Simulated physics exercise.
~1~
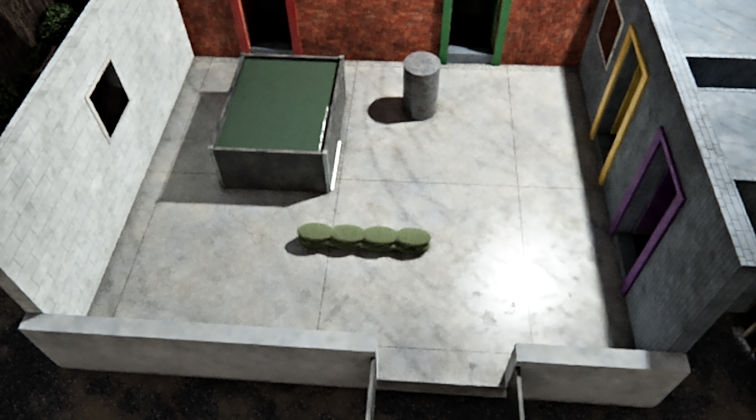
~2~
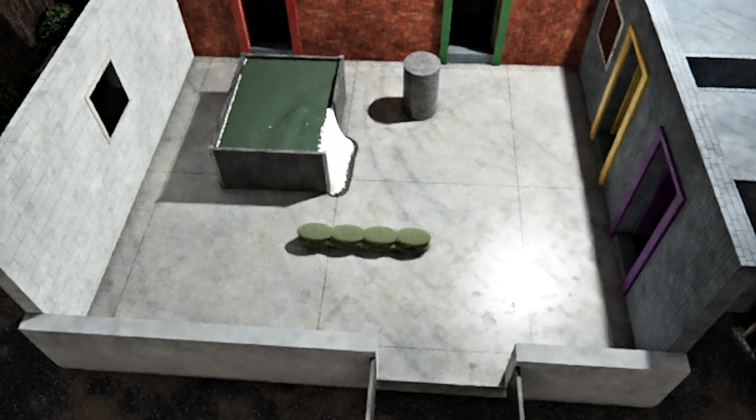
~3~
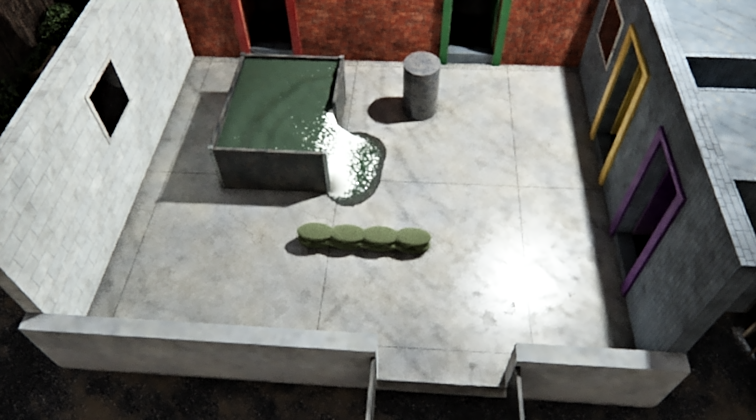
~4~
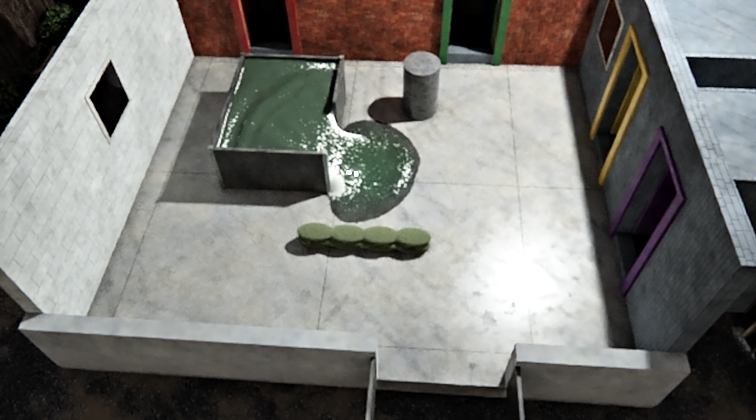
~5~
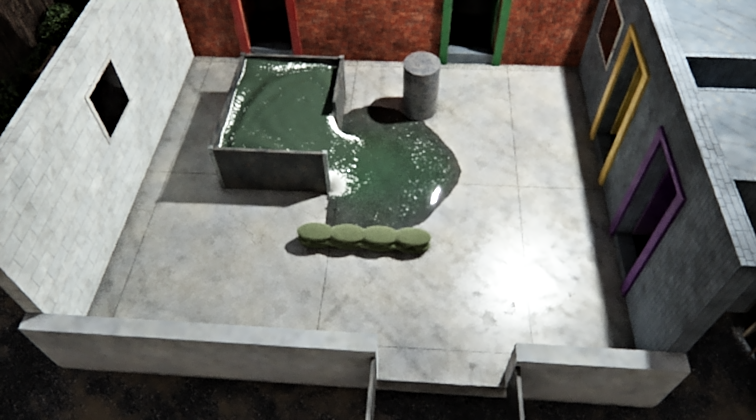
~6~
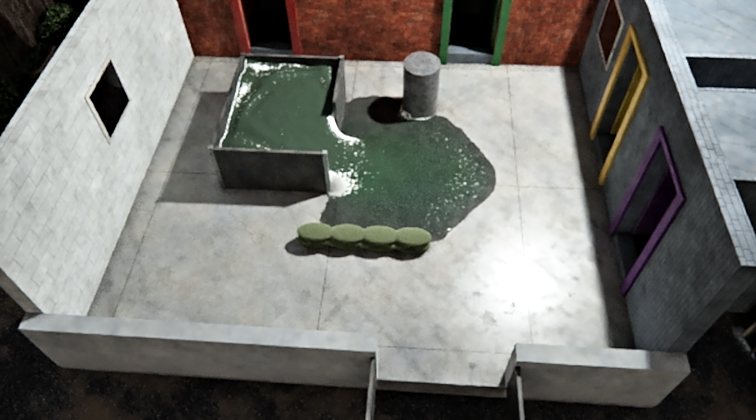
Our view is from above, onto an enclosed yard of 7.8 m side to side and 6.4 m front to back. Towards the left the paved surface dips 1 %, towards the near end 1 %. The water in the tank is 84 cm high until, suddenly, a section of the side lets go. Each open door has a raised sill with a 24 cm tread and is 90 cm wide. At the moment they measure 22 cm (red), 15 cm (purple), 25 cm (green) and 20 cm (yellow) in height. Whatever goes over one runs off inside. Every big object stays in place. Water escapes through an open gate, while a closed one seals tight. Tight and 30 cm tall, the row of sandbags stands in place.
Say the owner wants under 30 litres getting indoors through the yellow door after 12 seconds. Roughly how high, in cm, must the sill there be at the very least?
At the very least some 19 cm.
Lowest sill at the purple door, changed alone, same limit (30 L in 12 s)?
For purple: Close to 23 cm.
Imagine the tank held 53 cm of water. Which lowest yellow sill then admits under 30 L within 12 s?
About 10.0 centimetres.
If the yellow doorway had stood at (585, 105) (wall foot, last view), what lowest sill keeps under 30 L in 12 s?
14.5 cm.
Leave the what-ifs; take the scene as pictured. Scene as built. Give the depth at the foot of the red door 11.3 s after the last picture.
Lab note: Depth approx. 4.0 cm.
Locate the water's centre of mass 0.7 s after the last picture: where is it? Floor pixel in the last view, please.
Centre of mass: About (344, 154) px.
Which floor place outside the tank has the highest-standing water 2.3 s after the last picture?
Check close to (636, 365).
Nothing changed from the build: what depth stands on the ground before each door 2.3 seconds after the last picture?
Lab note, cm: Red 0; purple 26; green 1; yellow 24.
Then, 0.7 s after the last picture water covers 30 % of the floor, deepest (42 cm) near (343, 171); 19 cm at the yellow door, 0 litres in over its 20 cm sill.
Then, 2.3 s after the last picture water covers 45 % of the floor, deepest (36 cm) near (636, 365); 24 cm at the yellow door, 19 litres in over its 20 cm sill.
Then, 11.3 s after the last picture water covers 95 % of the floor, deepest (15 cm) near (134, 203); 5 cm at the yellow door, 24 litres in over its 20 cm sill.
At the yellow door as built, the water peaked near 28 cm, 1.7 s after the last picture.
With a sill of 16 cm, 63 litres would have come in within the 12 s; with 22 cm, 12 litres. So under 30 litres takes about 19 cm.
